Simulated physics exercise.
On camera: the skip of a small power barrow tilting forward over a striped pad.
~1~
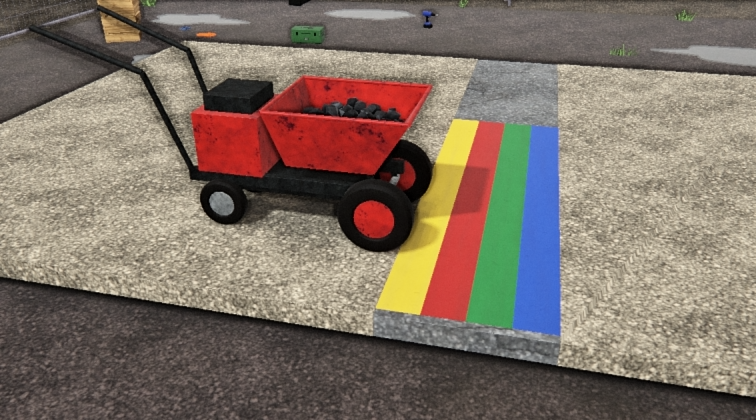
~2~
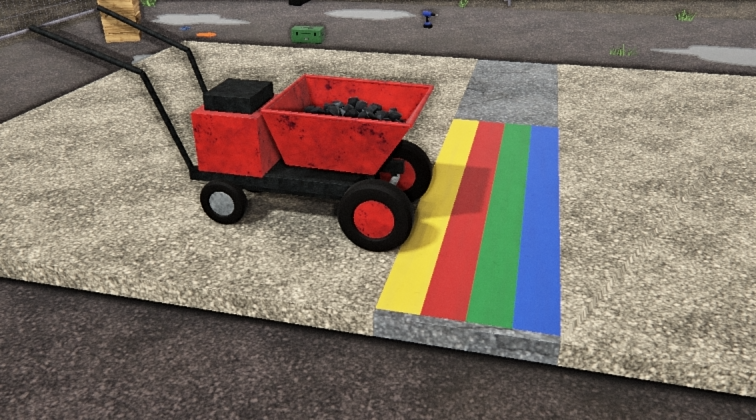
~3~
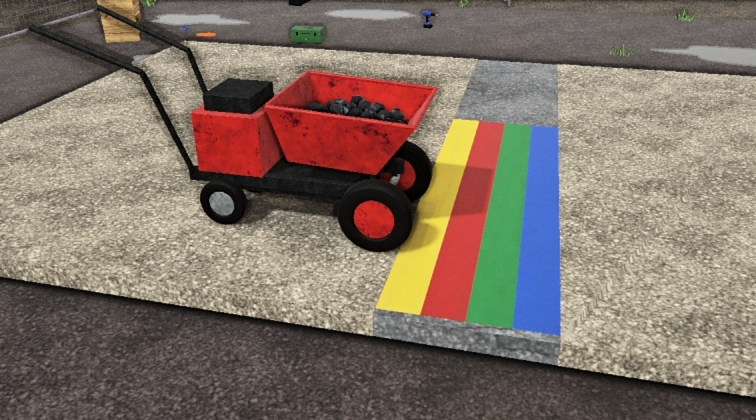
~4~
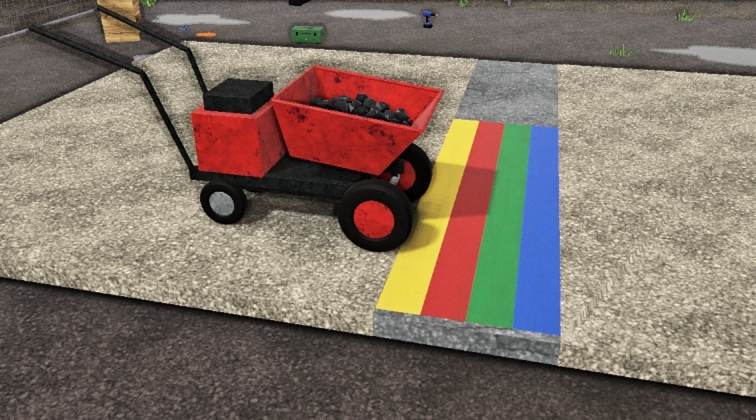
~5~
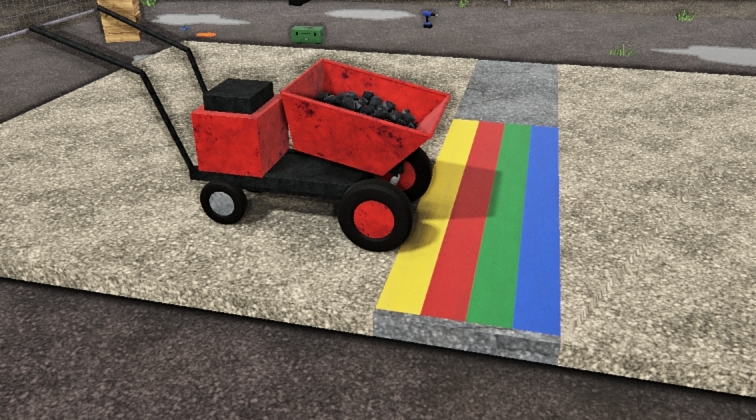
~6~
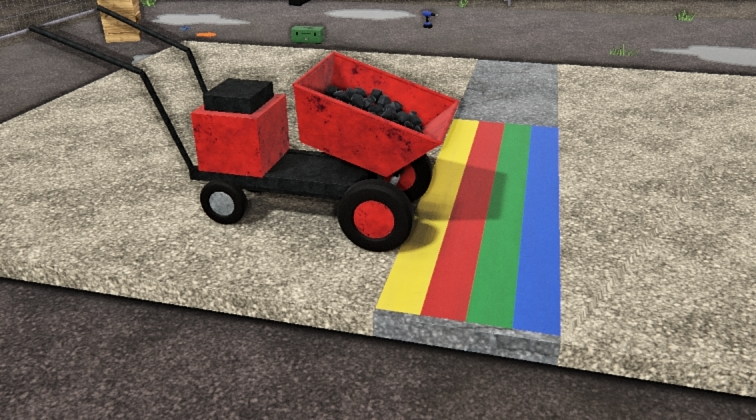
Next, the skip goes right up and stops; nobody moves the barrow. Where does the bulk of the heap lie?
The green strip carries the most.
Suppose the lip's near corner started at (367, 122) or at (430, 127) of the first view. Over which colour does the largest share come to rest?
In turn: Red; blue.
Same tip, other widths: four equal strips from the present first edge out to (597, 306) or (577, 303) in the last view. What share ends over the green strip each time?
Near 40 % and 50 %.
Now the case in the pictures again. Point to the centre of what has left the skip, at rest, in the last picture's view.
At about (523, 234).
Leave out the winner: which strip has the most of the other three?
Second comes the strip in blue.
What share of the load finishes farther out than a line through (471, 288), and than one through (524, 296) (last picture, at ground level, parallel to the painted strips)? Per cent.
The first gives 80 %, the second 30 %.
Shortly afterwards, skip tipped steeply; the whole lot in the skip.
Next, skip tipped right over; the bulk in the skip; a little over the green strip; only a few over the blue strip.
Some moments later, skip tipped right over; near a quarter in the skip; near a third over the green strip; near a quarter over the blue strip; a little off the paint.
In the end, skip tipped right over; near a quarter in the skip; none at all over the yellow strip; only a few over the red strip; near a third over the green strip; near a quarter over the blue strip; a little off the paint.
